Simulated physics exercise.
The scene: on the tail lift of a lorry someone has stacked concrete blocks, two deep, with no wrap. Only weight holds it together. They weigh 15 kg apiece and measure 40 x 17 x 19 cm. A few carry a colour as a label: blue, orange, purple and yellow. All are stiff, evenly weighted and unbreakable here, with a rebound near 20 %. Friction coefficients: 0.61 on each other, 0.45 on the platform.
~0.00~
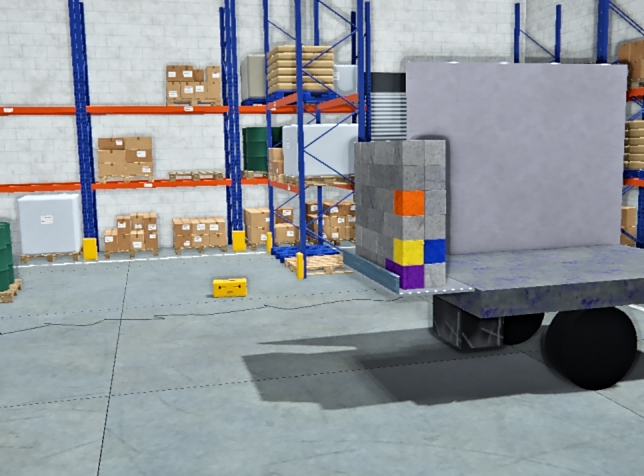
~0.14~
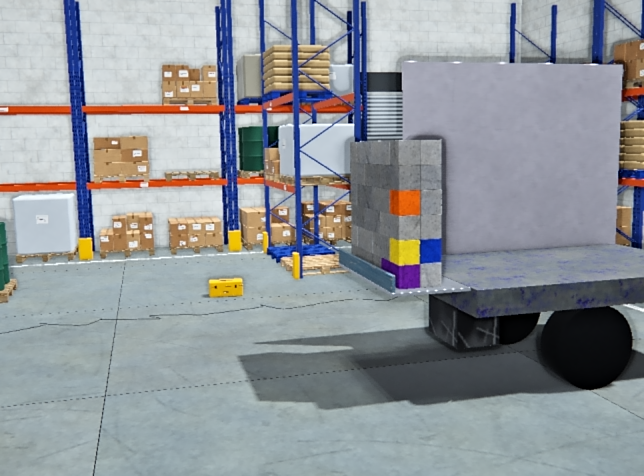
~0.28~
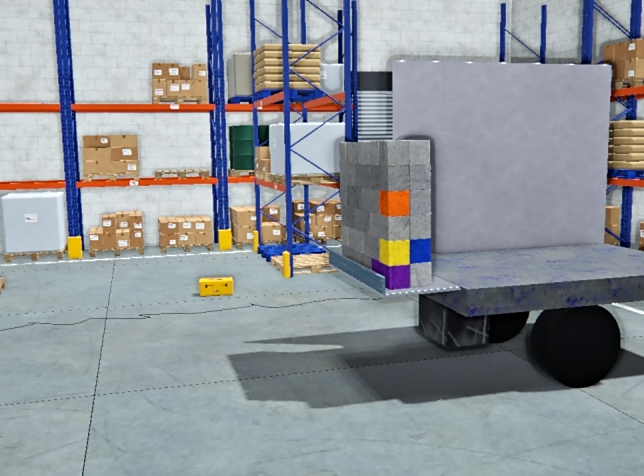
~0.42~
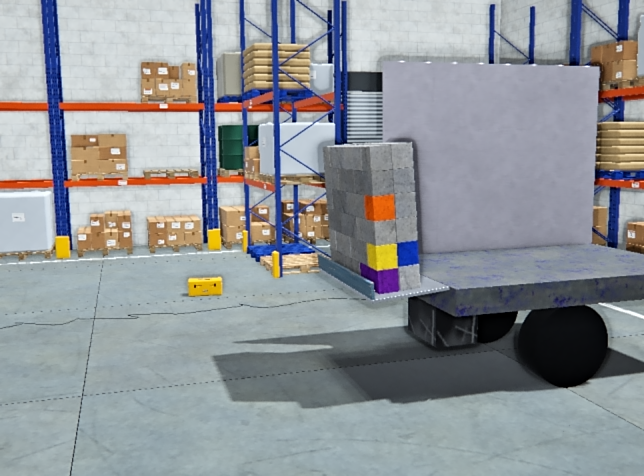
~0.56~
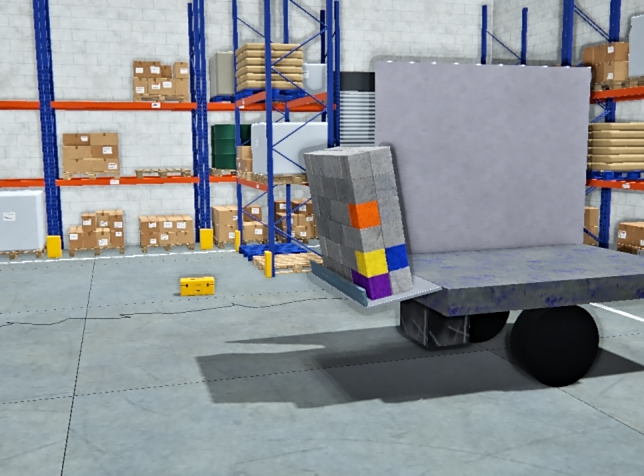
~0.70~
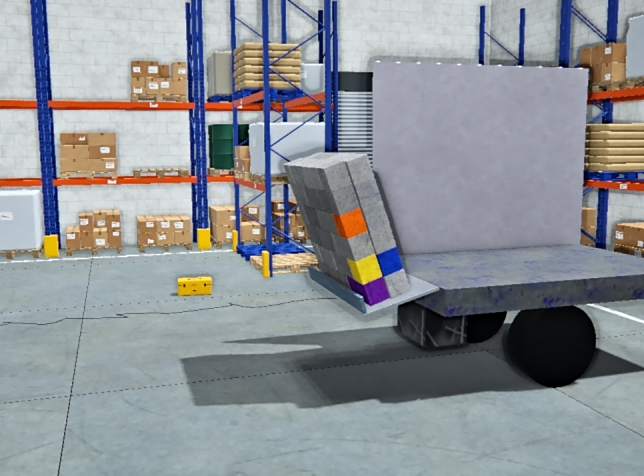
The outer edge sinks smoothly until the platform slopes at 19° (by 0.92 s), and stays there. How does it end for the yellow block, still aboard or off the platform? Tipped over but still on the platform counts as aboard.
It drops off.
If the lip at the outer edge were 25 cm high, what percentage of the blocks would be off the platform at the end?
In that case 60 per cent.
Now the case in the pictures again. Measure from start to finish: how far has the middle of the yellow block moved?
About 120 cm.
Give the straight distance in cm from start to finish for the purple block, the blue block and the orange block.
About: Purple 20, blue 20, orange 180.
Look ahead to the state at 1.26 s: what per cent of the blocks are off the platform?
75 per cent by then.
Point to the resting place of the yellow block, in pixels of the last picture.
At about (321, 395).
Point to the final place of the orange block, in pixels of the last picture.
At about (248, 405).
Around 0.82 s, slope 18°; 4 of the 42 blocks off the platform; yellow block tipped 11°; orange block tipped 11°.
Around 1.00 s, slope 19°; 21 of the 42 blocks off the platform; yellow block tipped 33°; orange block tipped 33°, 6 cm lower.
Around 1.26 s, slope 19°; 32 of the 42 blocks off the platform; yellow block on its side; orange block tipped 55°, 64 cm lower.
Around 1.64 s, slope 19°; 32 of the 42 blocks off the platform; yellow block on its side; orange block on its side.
Finally (2.0 s), slope 19°; 32 of the 42 blocks off the platform; yellow block on its side; orange block on its side; blue block tipped 27°. Seen by the last camera, middles, yellow block near (321, 395), orange block near (248, 405).
